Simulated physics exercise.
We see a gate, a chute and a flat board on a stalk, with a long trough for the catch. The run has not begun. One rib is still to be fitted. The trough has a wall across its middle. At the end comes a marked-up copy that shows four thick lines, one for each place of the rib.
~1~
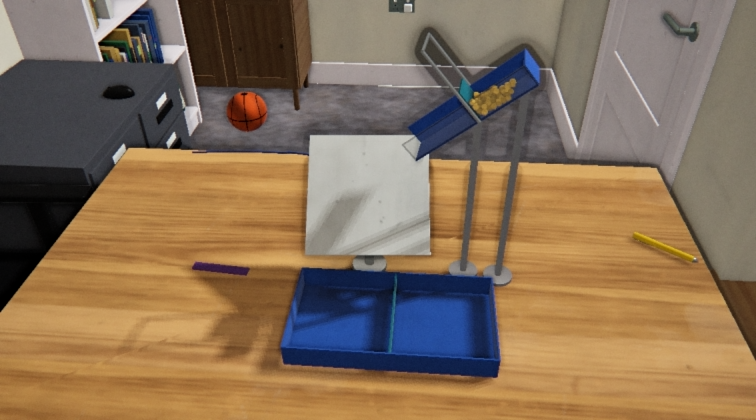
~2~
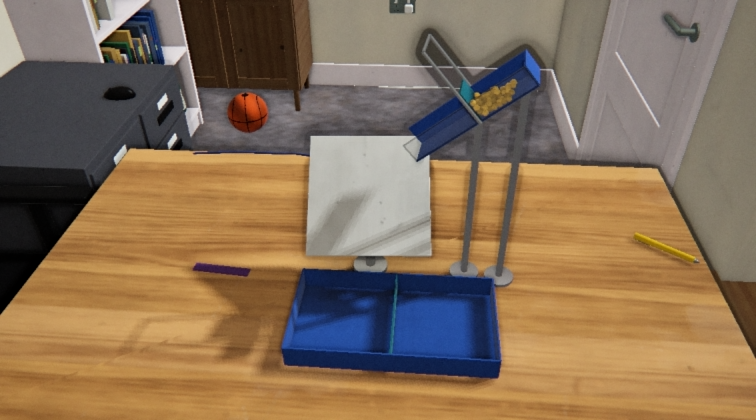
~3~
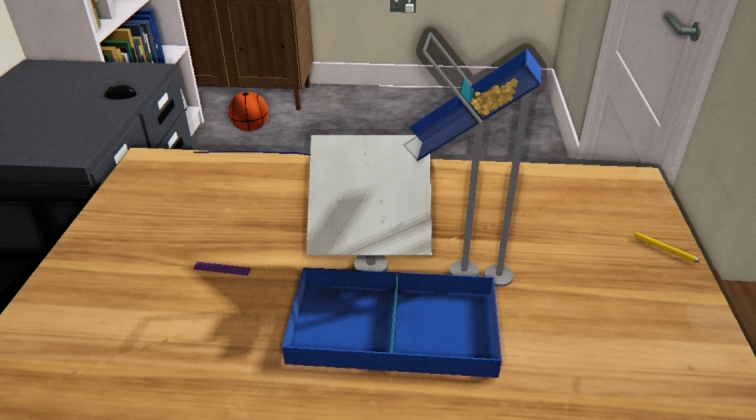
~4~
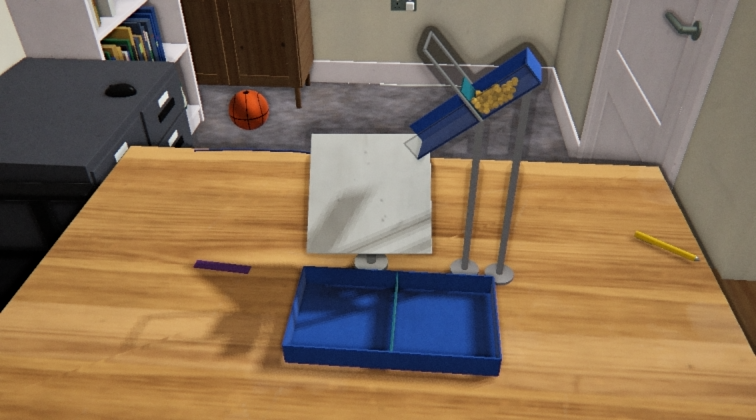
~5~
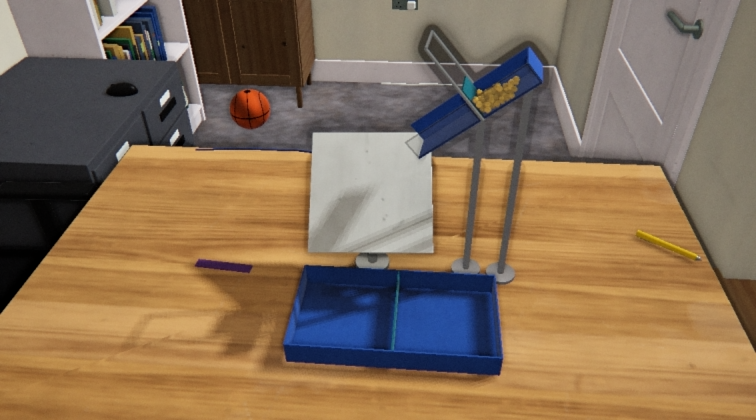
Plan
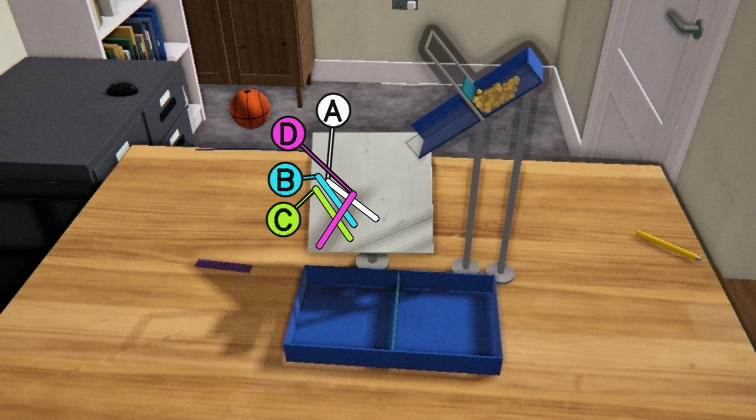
On a wooden table, small yellow pieces resting behind a gate in a sloping blue chute above a tilted board and empty divided trough.
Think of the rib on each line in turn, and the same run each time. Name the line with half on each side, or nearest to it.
Use line A.
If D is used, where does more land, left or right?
More lands on the left.
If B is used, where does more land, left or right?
Left.
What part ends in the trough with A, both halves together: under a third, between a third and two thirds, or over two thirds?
It is over two thirds.
On the marked copy, line A from (327, 181) to (375, 218); line B from (318, 176) to (354, 224); line C from (315, 188) to (350, 238); line D from (353, 194) to (319, 246).
If A is chosen, of what is caught, close to half in the left half, close to half in the right.
If B is chosen, of what is caught, all but a few in the left half, only a few in the right.
If C is chosen, of what is caught, all but a few in the left half, only a few in the right.
If D is chosen, of what is caught, all but a few in the left half, only a few in the right.
